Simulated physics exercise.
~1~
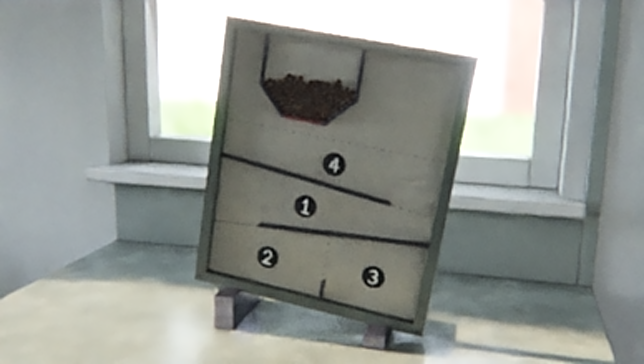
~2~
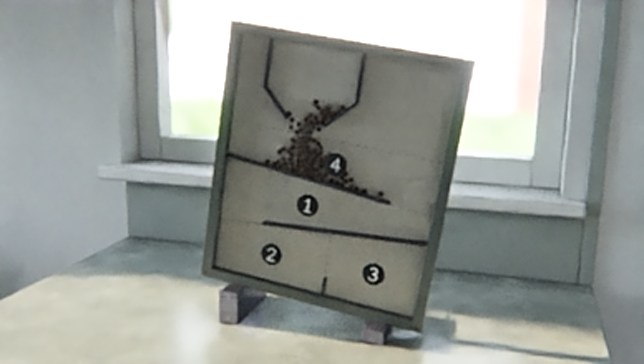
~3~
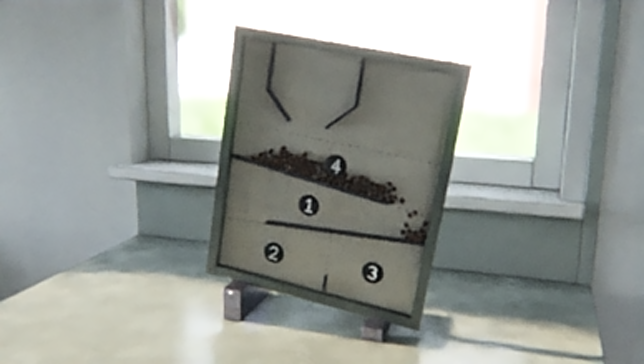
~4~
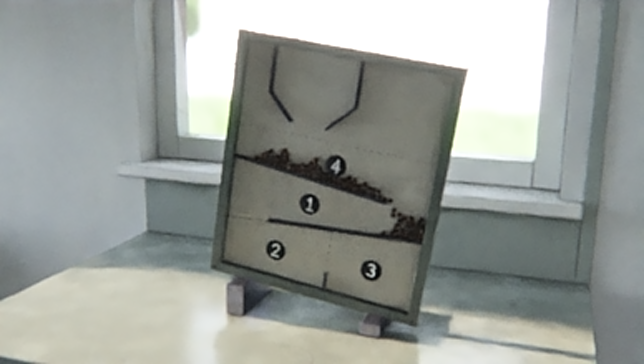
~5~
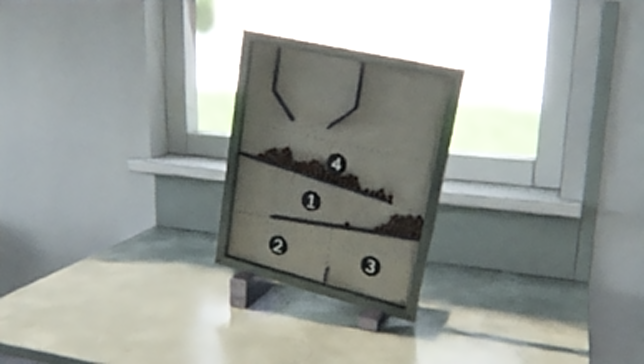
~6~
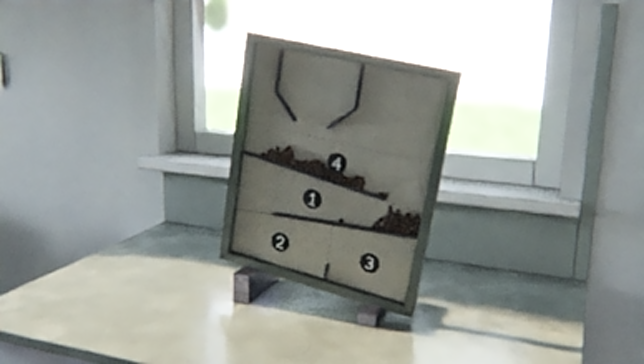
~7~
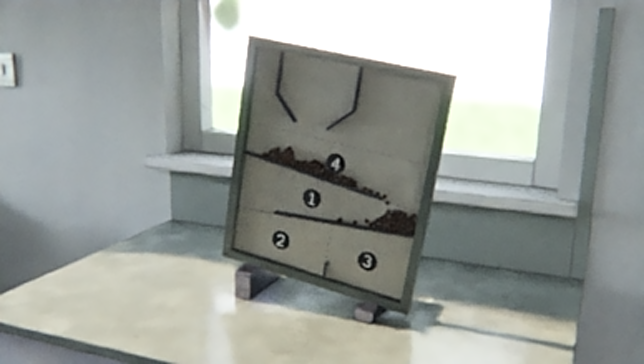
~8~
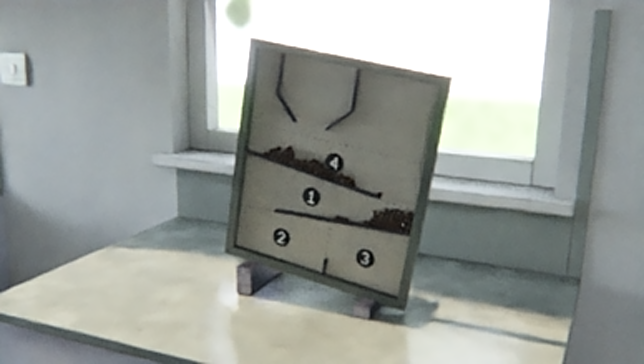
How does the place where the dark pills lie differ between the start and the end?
At the start the pills are all held together in the hopper at the top of the case. By the end they lie lower down, in one heap along the upper sloping ledge and another at the right end of the ledge beneath it.
